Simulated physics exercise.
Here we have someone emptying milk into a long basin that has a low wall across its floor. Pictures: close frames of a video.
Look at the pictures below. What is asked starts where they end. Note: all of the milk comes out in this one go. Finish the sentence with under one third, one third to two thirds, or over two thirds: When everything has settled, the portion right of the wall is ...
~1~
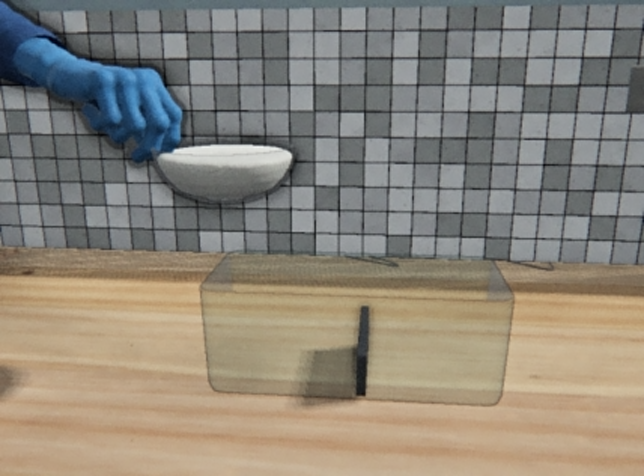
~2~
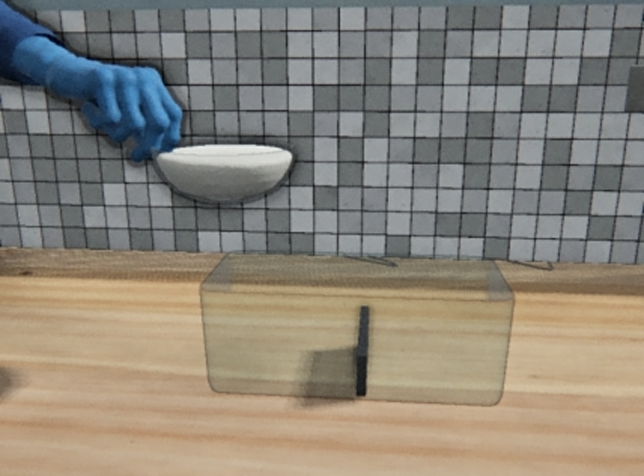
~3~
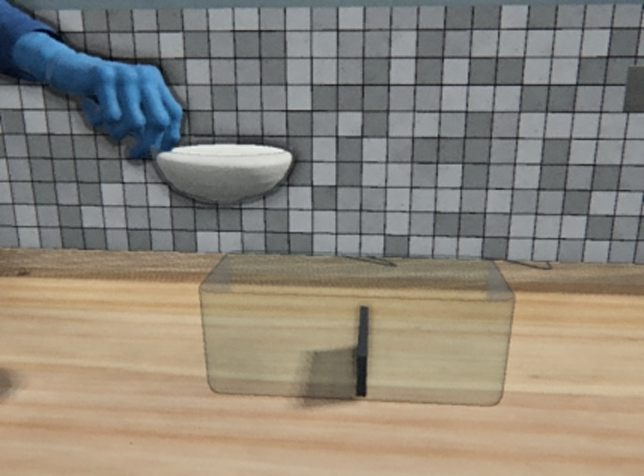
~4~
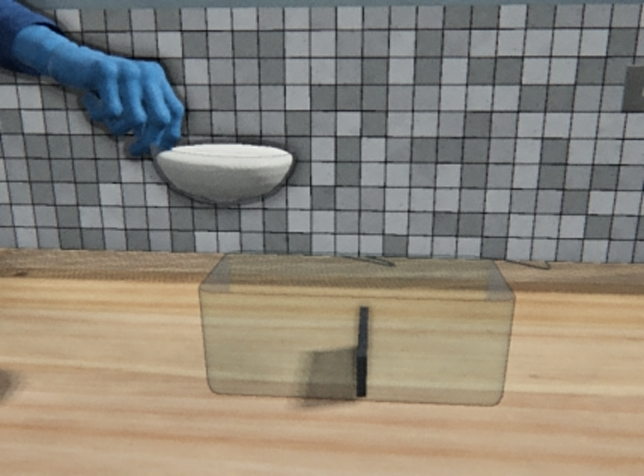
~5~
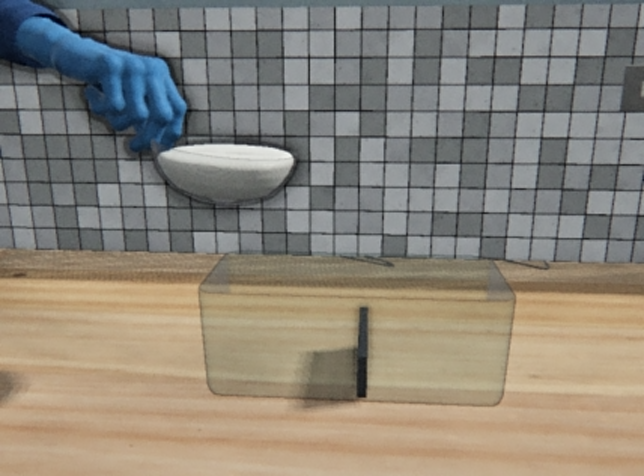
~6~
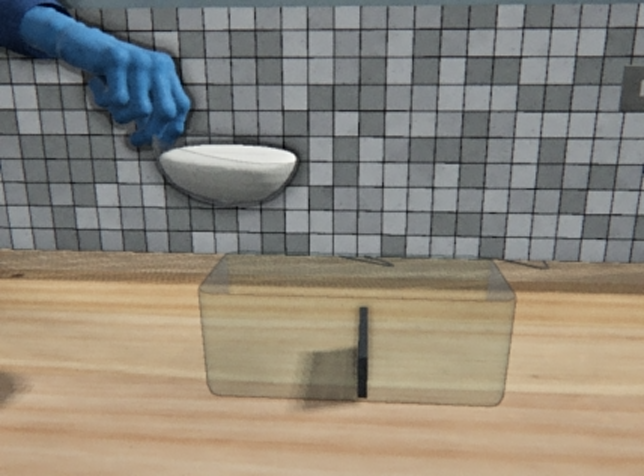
When everything has settled, the portion right of the wall is under one third.
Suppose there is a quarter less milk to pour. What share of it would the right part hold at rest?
The share comes to some 5 parts in a hundred.
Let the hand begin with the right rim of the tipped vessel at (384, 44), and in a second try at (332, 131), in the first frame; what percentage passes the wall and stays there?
Result, first then second: About 95 % and about 80 %.
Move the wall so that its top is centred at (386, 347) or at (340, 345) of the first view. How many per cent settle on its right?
Roughly 10 % and 60 %.
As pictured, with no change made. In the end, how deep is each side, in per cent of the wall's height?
Close to 40 for the left and 10 for the right.
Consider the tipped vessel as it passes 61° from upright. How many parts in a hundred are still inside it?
Roughly 30 %.
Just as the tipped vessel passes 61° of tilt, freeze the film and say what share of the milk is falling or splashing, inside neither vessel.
30 %.
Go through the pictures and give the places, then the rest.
It leans 0°; its right rim is at (294, 148); the milk meets the walls at (163, 153) and (292, 155); the long basin's rim runs from (216, 270) to (503, 279); the wall's top is at (364, 330), in the first frame.
It leans 0°; its right rim is at (294, 149); the milk meets the walls at (162, 153) and (292, 155), in the second frame.
It leans 2°; its right rim is at (295, 151); the milk meets the walls at (162, 152) and (292, 156), in the third frame.
It leans 4°; its right rim is at (295, 153); the milk meets the walls at (162, 152) and (293, 156), in the fourth frame.
It leans 7°; its right rim is at (296, 158); the milk meets the walls at (163, 152) and (293, 157), in the fifth frame.
It leans 11°; its right rim is at (297, 163); the milk meets the walls at (165, 152) and (296, 157), in the sixth frame.
A moment on, the tilt is 61° and 29 per cent is still to pour, 28 is left of the wall and 12 right of it.
Next, the tilt is 95° and 0 per cent is still to pour, 73 is left of the wall and 24 right of it.
Then the tilt is 105° and 0 per cent is still to pour, 75 is left of the wall and 24 right of it.
Later the tilt is 105° and 0 per cent is still to pour, 75 is left of the wall and 24 right of it.
In the end 75 per cent lies left of the wall, 24 right of it and 1 outside.
